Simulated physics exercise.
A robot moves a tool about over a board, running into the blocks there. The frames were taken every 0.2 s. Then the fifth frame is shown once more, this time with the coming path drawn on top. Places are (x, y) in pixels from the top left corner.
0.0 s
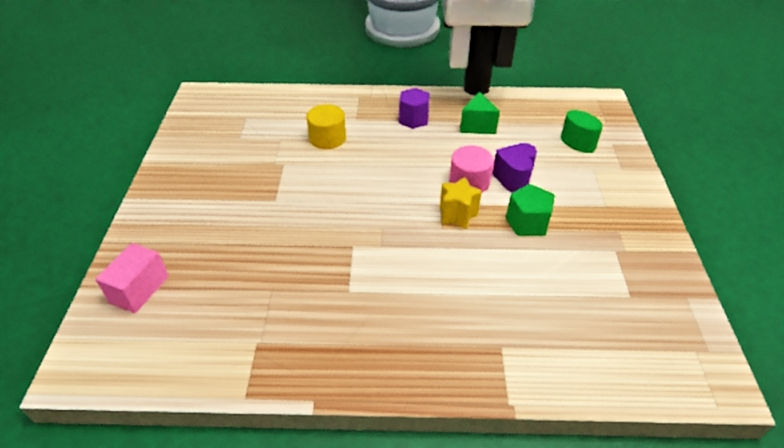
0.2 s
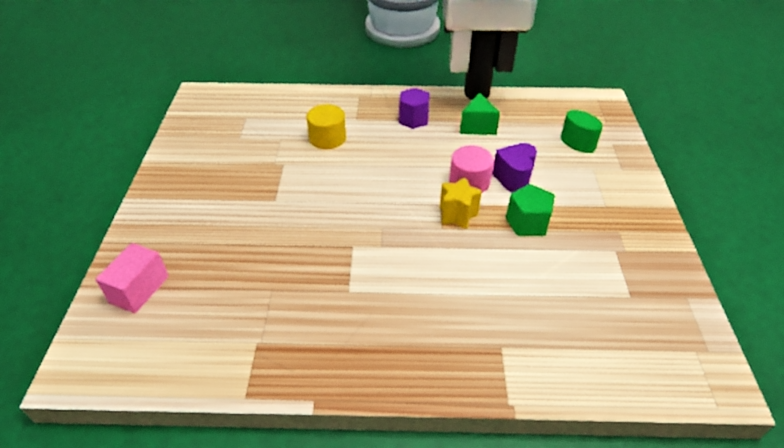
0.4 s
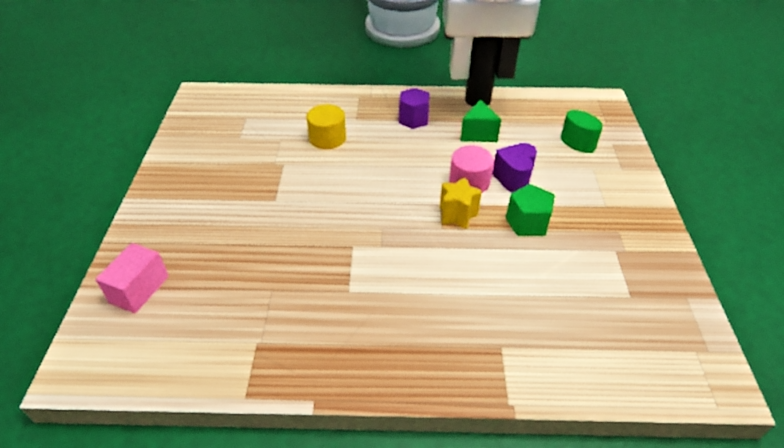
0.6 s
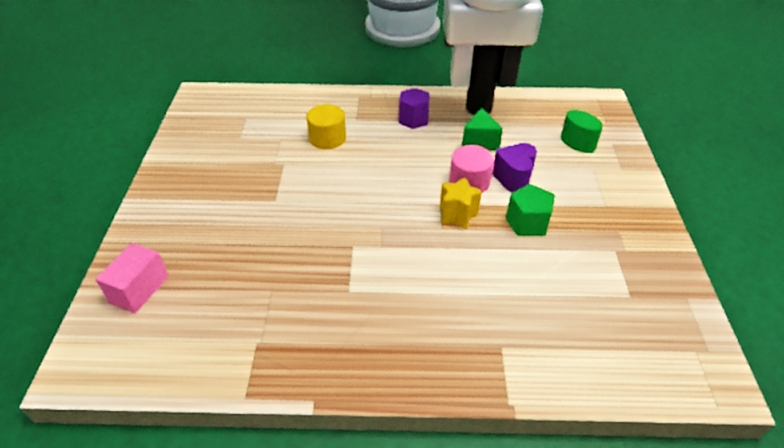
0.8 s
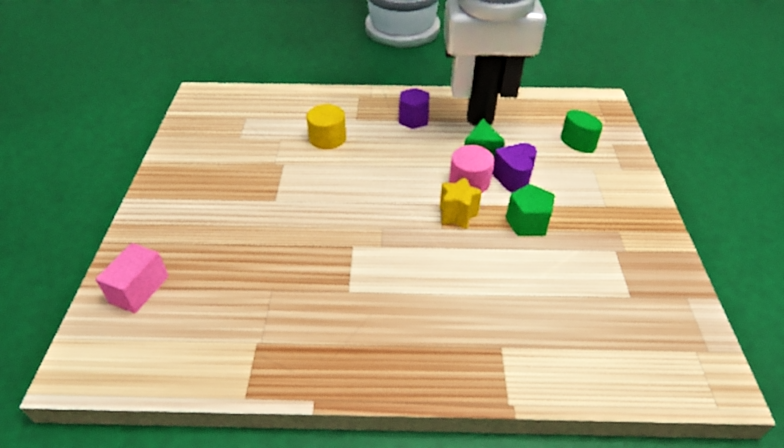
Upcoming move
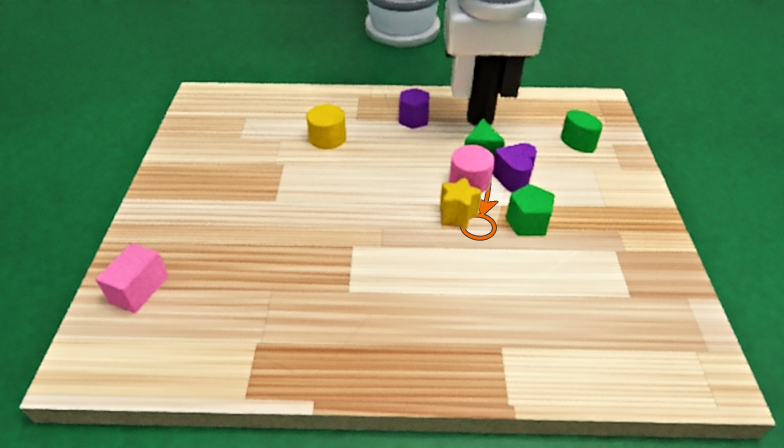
A robot arm pushes the green triangular block toward the pink and purple blocks.
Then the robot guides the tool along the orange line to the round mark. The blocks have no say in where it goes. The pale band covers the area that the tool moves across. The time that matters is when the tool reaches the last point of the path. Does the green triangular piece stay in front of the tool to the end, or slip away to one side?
The tool still has it in front.
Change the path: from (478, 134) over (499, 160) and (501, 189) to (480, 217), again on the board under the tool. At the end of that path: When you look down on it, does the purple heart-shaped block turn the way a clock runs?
The answer is no.
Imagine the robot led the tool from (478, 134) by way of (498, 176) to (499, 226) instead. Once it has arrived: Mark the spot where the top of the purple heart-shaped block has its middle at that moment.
The middle of its upper face should be somewhere near (537, 176).
The drawn path runs from (478, 134) through (487, 162) and (488, 193) to (478, 226).
On the path given first. One third of the way, tool (490, 147); yellow star (454, 206); pink disc (461, 177); green triangular piece (479, 158), turned 40° clockwise; purple heart-shaped block (520, 161), turned 30° anticlockwise.
Two thirds of the way, tool (490, 179); yellow star (442, 217), turned 50° anticlockwise; pink disc (442, 190); green triangular piece (477, 185), turned 85° clockwise; purple heart-shaped block (525, 167), turned 60° anticlockwise.
At the end, tool (481, 212); yellow star (427, 229), turned 40° anticlockwise; pink disc (432, 194); green triangular piece (461, 217), turned 110° clockwise; purple heart-shaped block (525, 167), turned 60° anticlockwise; green pentagon not moved.
